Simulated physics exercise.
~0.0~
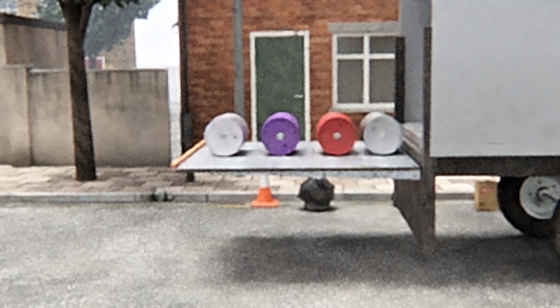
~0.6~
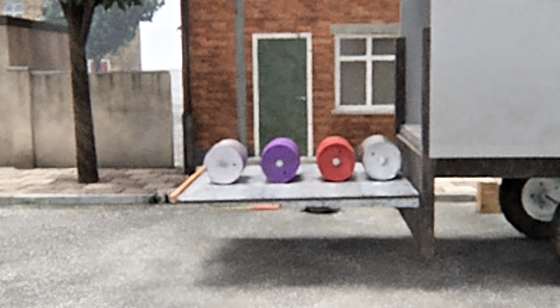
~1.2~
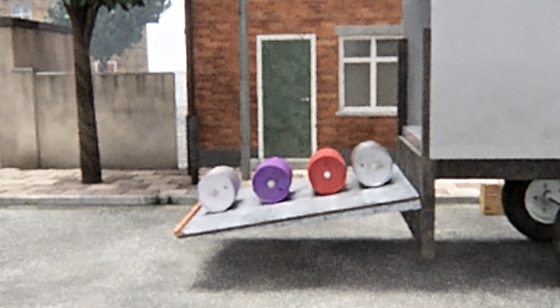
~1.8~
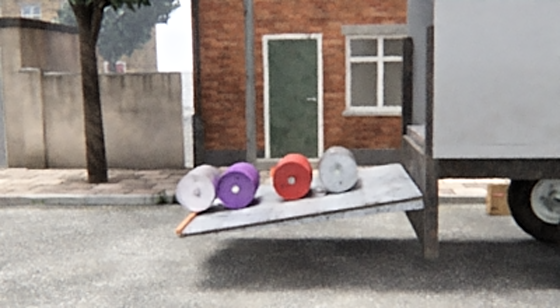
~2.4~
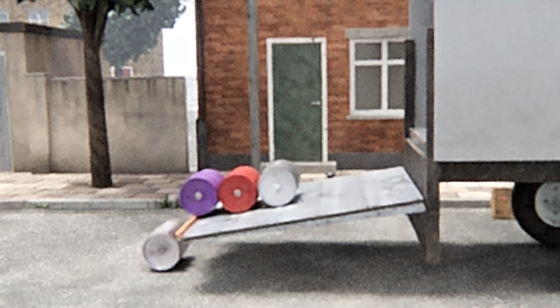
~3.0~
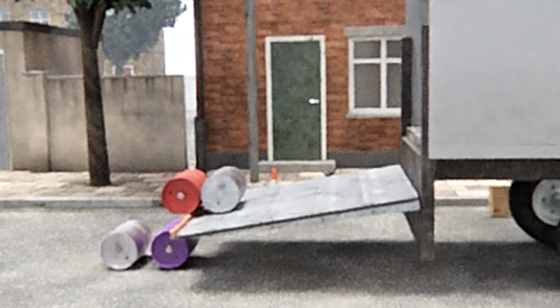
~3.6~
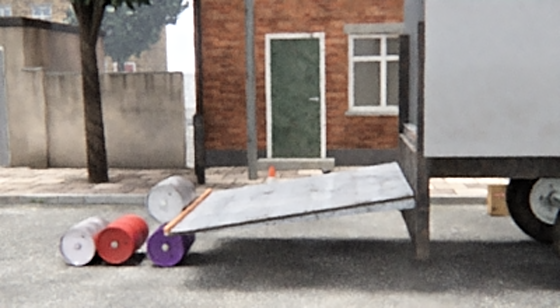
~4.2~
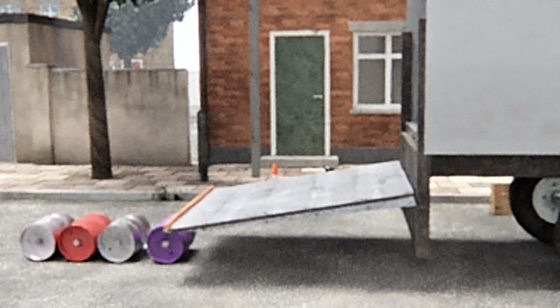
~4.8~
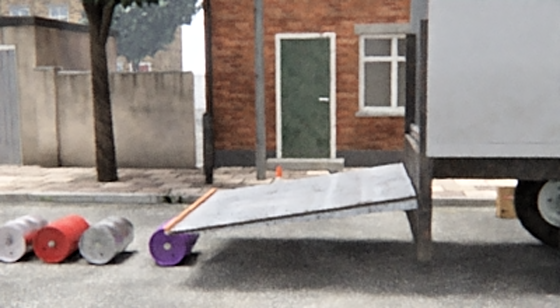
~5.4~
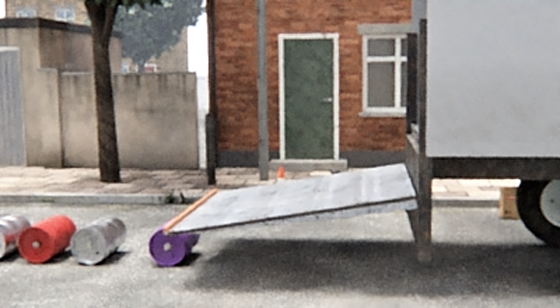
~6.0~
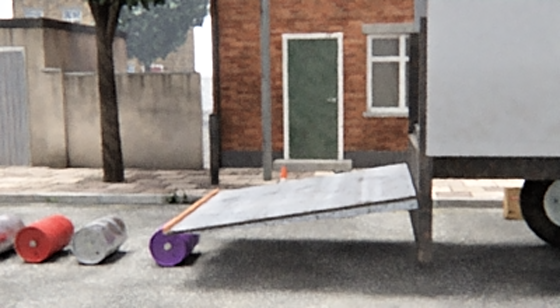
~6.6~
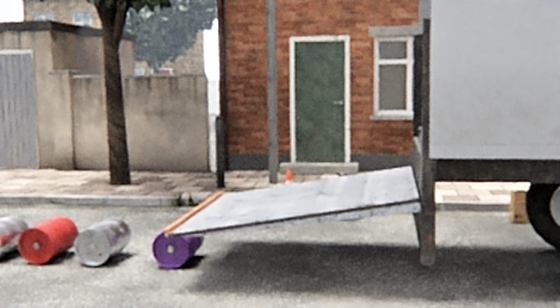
Truck tail-lift plate dropping and tilting down, its four kegs rolling left over the edge and coming to rest on the road.
